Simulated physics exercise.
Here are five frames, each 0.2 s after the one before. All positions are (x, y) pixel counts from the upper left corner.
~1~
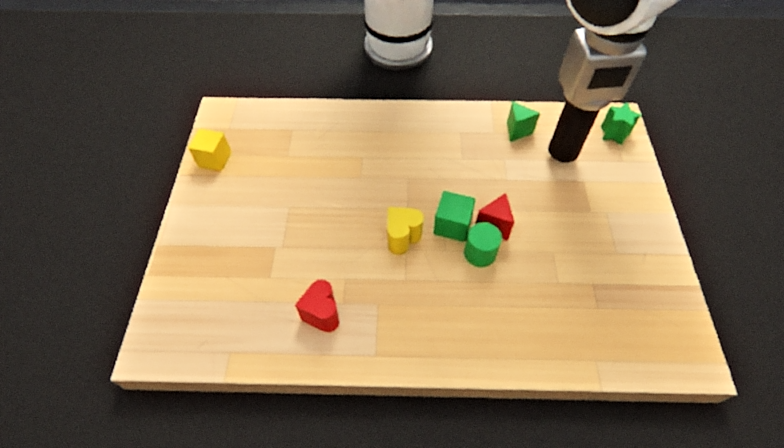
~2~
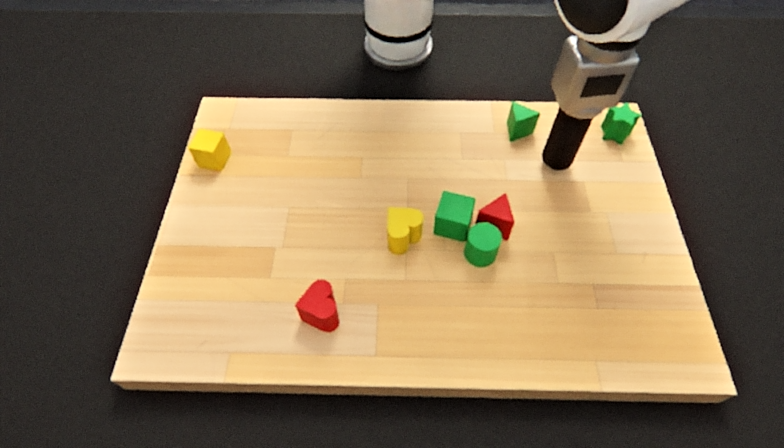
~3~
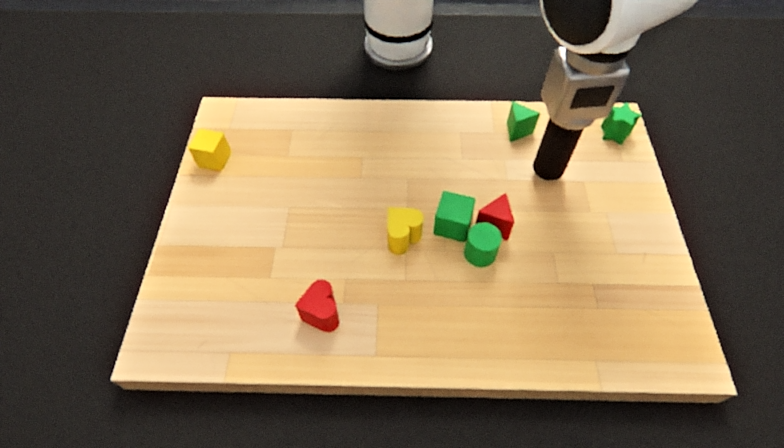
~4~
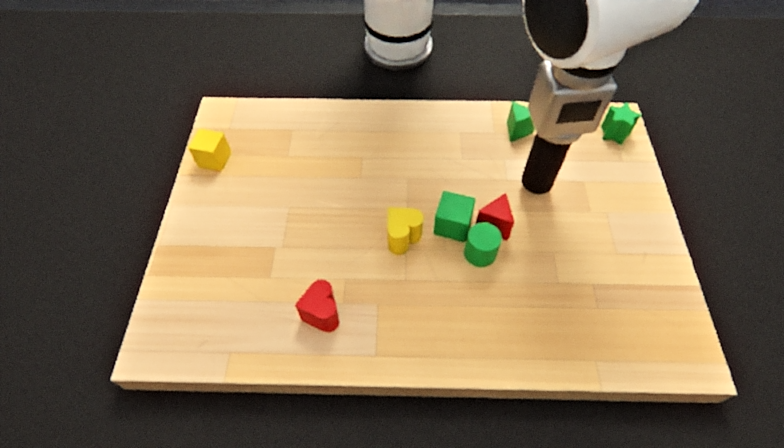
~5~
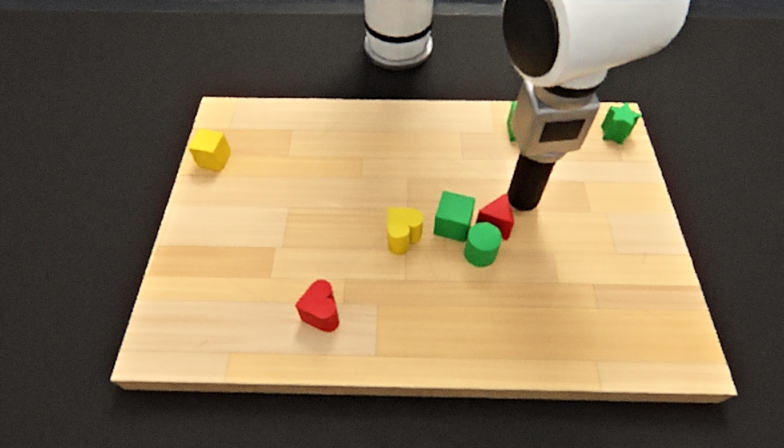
At the start, a robot arm holds a black stick near the upper right of a wooden board scattered with red, green and yellow blocks. The stick moves down and to the left until it is close beside the red triangular piece, while the blocks all stay still.
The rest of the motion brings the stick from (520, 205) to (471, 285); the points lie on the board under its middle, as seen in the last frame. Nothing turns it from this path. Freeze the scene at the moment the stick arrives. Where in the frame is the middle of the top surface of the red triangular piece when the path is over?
My best guess is (456, 238).
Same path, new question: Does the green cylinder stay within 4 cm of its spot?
In short: No.
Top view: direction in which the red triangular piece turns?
Bird's-eye view: Clockwise.
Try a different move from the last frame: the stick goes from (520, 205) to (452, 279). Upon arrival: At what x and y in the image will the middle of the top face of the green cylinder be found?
Located at (467, 296).
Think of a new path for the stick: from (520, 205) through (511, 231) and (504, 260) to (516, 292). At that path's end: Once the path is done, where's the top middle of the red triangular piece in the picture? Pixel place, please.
My prediction: (481, 223).
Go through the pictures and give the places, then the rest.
Stick's lower end at (563, 151); green four-sided block at (456, 207); green cylinder at (485, 236); red triangular piece at (500, 208), in the first picture.
Stick at (557, 158); blocks still, in the second picture.
Stick at (548, 168); blocks still, in the third picture.
Stick at (537, 181); blocks still, in the fourth picture.
Stick at (523, 198); green four-sided block at (456, 207); green cylinder at (485, 236); red triangular piece at (500, 208), in the fifth picture.
What follows on the original path. One third of the way, stick at (507, 223); green four-sided block at (452, 207), turned 15° clockwise; green cylinder at (482, 243); red triangular piece at (483, 219).
Two thirds of the way, stick at (490, 250); green four-sided block at (450, 207), turned 25° clockwise; green cylinder at (469, 265); red triangular piece at (462, 235).
At the end, stick at (473, 280); green four-sided block at (450, 207), turned 25° clockwise; green cylinder at (449, 291); red triangular piece at (456, 238), turned 30° clockwise.
